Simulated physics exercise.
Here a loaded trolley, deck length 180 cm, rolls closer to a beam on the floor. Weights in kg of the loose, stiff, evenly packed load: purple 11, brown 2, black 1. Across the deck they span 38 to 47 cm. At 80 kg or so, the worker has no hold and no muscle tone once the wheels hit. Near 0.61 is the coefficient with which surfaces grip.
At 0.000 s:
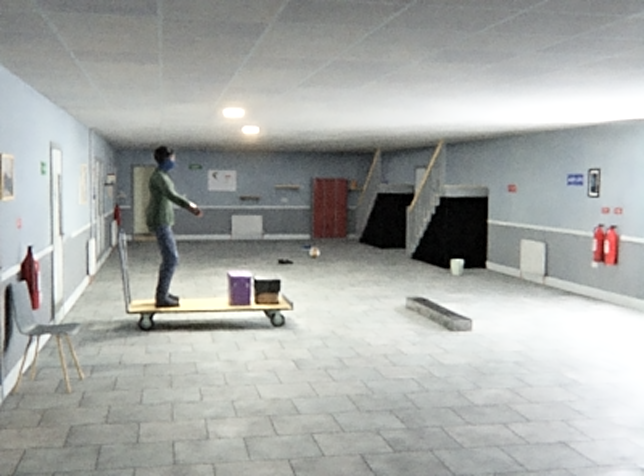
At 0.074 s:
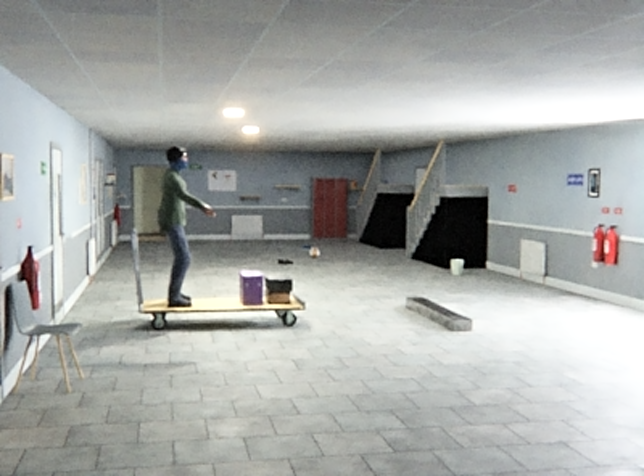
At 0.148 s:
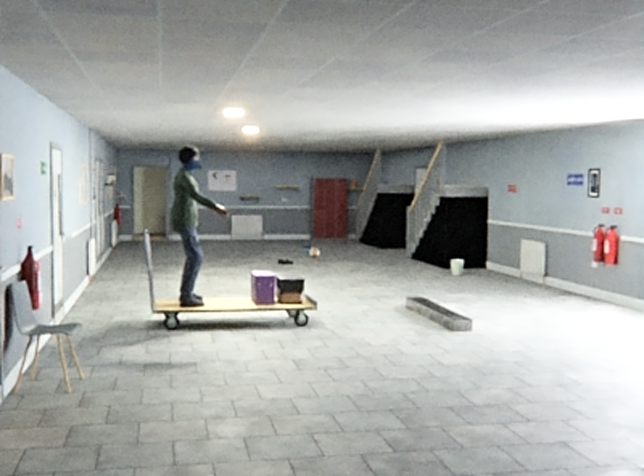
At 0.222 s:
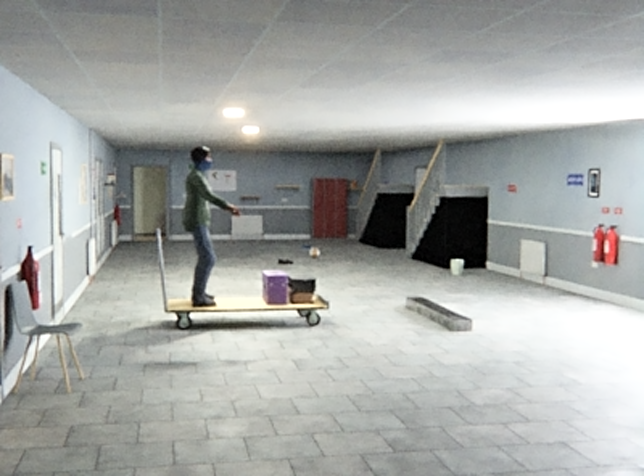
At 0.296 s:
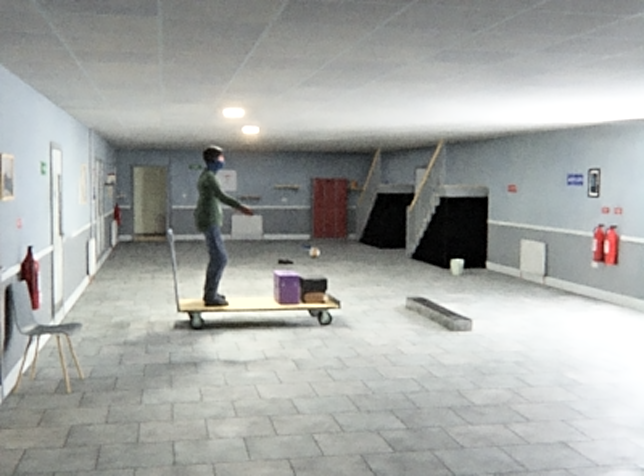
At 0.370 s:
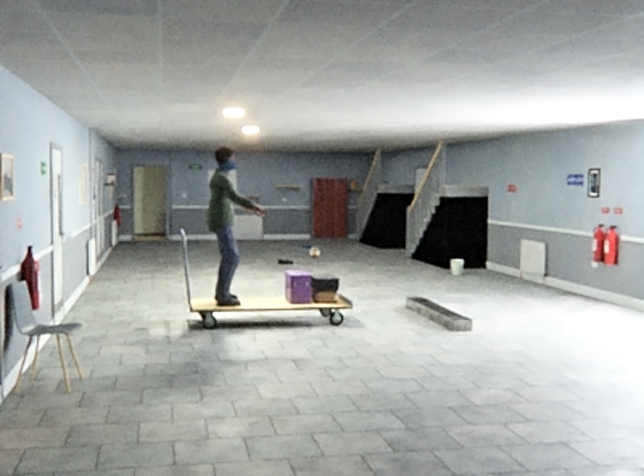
A person in a green top and dark trousers stood on a flat trolley with one arm held out, riding steadily rightward across a tiled hall behind a purple box and a black crate.
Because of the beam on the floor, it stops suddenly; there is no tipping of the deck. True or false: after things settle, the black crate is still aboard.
False.
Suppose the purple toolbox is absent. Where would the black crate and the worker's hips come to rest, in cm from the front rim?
Final spots: Black 50 cm beyond the front rim, hips 40 cm behind.
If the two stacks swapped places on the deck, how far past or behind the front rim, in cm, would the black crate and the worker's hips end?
You'd see black sitting 40 cm back from the rim and the hips 60 cm back.
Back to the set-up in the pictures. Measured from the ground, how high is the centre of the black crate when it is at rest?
Its centre ends some 5 cm up.
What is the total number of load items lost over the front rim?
1.
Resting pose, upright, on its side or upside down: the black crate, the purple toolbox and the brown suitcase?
Black upside down, purple upright, brown upright.
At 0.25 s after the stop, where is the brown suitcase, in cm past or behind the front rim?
Roughly 15 cm behind it.
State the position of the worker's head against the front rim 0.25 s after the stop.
Position: Approx. 100 cm behind the front rim.
Impact comes at 0.98 s.
After 1.23 s the black crate is 6 cm past the rim, tilted 15°, near (440, 282) in the last picture's view.
After 1.53 s the black crate is 32 cm past the rim, tilted 120°, near (459, 305) in the last picture's view.
After 1.98 s the black crate is 47 cm past the rim, tilted 180°, near (471, 311) in the last picture's view.
When all is still (2.6 s), past the rim, black crate; behind it, purple toolbox, brown suitcase and the worker's hips.
